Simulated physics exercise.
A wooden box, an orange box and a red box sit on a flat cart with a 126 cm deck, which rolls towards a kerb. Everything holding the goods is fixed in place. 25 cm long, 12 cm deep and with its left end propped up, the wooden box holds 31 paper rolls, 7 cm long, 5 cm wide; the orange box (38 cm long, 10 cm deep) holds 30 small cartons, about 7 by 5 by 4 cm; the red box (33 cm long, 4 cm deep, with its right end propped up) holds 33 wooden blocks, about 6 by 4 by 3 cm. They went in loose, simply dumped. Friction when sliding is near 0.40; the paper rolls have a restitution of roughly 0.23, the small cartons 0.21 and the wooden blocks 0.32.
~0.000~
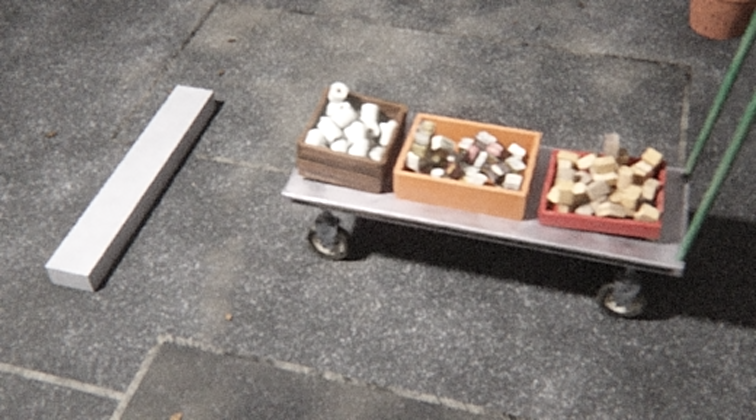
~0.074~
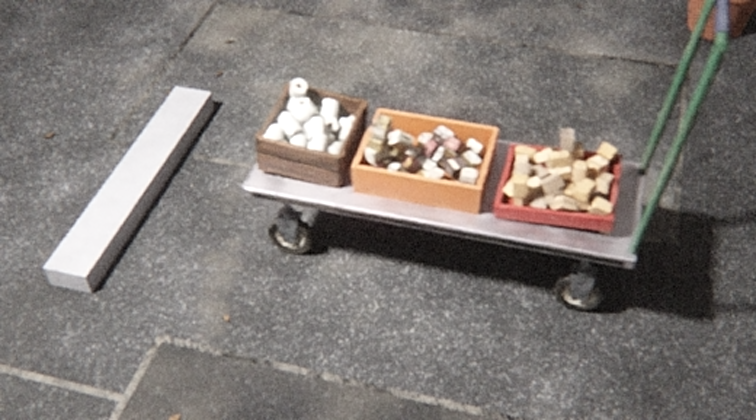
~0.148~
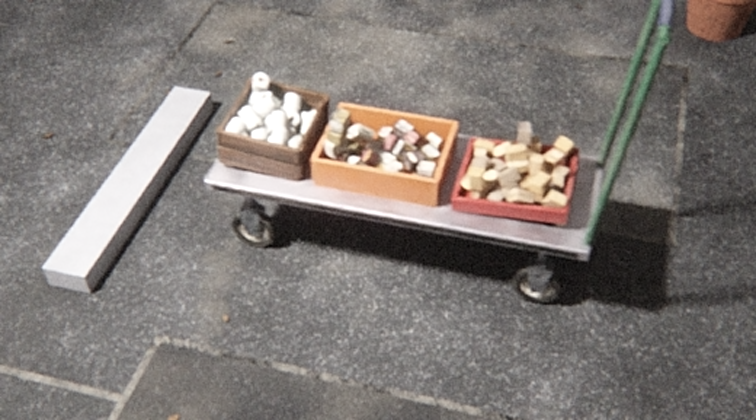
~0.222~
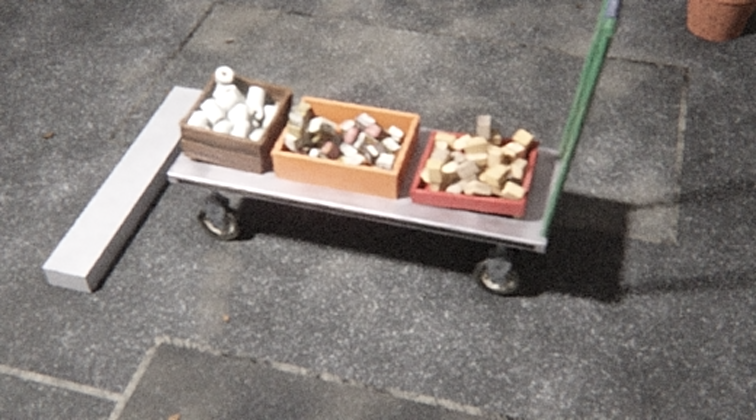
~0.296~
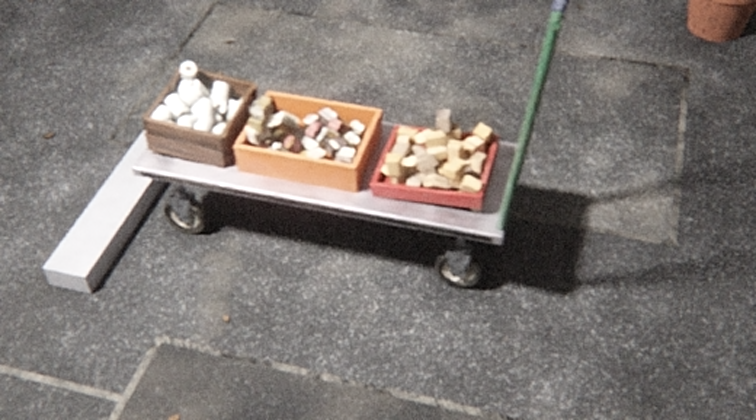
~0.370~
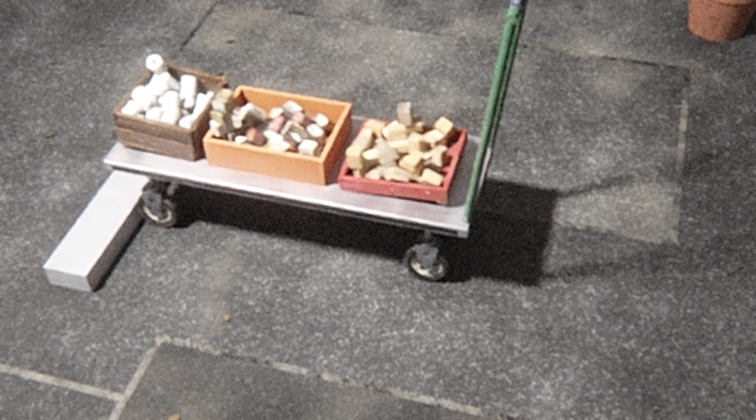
A flat cart carrying three boxes of small pieces rolls left across the dark paving.
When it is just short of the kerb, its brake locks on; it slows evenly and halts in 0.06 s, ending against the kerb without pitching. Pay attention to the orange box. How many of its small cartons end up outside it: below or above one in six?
Out of the orange box go short of a sixth of its small cartons.
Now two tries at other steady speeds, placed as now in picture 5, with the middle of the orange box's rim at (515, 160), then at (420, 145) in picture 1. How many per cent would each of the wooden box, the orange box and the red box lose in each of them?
Wooden box: 10 / 0 percent; orange box: 10 / 10 percent; red box: 30 / 20 percent.
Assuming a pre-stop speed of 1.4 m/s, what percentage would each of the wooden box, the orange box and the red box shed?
Wooden box 0 %, orange box 10 %, red box 10 %.
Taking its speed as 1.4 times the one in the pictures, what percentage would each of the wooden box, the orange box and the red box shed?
Wooden box 10, orange box 10, red box 30 per cent.
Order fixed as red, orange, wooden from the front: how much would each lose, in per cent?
In that arrangement the wooden box sheds 0 per cent of its load, the orange box 10 per cent, and the red box 20 per cent.
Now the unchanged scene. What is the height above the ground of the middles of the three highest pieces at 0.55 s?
Around 52 centimetres.
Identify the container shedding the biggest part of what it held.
Red box.
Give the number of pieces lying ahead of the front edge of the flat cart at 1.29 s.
Count: Approx. 1.
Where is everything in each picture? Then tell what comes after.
In the first frame (we follow the rim corner now nearest the camera), orange box at (521, 194); red box at (656, 225); 65 cm still to roll; nothing out yet.
The second frame shows orange box at (476, 187); red box at (609, 218); 52 cm still to roll.
The third frame shows orange box at (433, 180); red box at (563, 210); 38 cm still to roll.
The fourth frame shows orange box at (392, 173); red box at (520, 202); 25 cm still to roll.
The fifth frame shows orange box at (352, 166); red box at (477, 195); 12 cm still to roll.
The sixth frame shows orange box at (319, 160); red box at (443, 189); stopping; nothing out yet.
After 0.43 s, 0 of 31 out of the wooden box, 2 of 30 out of the orange box and 2 of 33 out of the red box.
After 0.55 s, 1 of 31 out of the wooden box, 3 of 30 out of the orange box and 4 of 33 out of the red box.
After 0.78 s, 1 of 31 out of the wooden box, 2 of 30 out of the orange box and 9 of 33 out of the red box.
Outcome (at 1.29 s), 1 of 31 out of the wooden box, 2 of 30 out of the orange box and 9 of 33 out of the red box. Asked share, 2 of 30, 7 per cent.
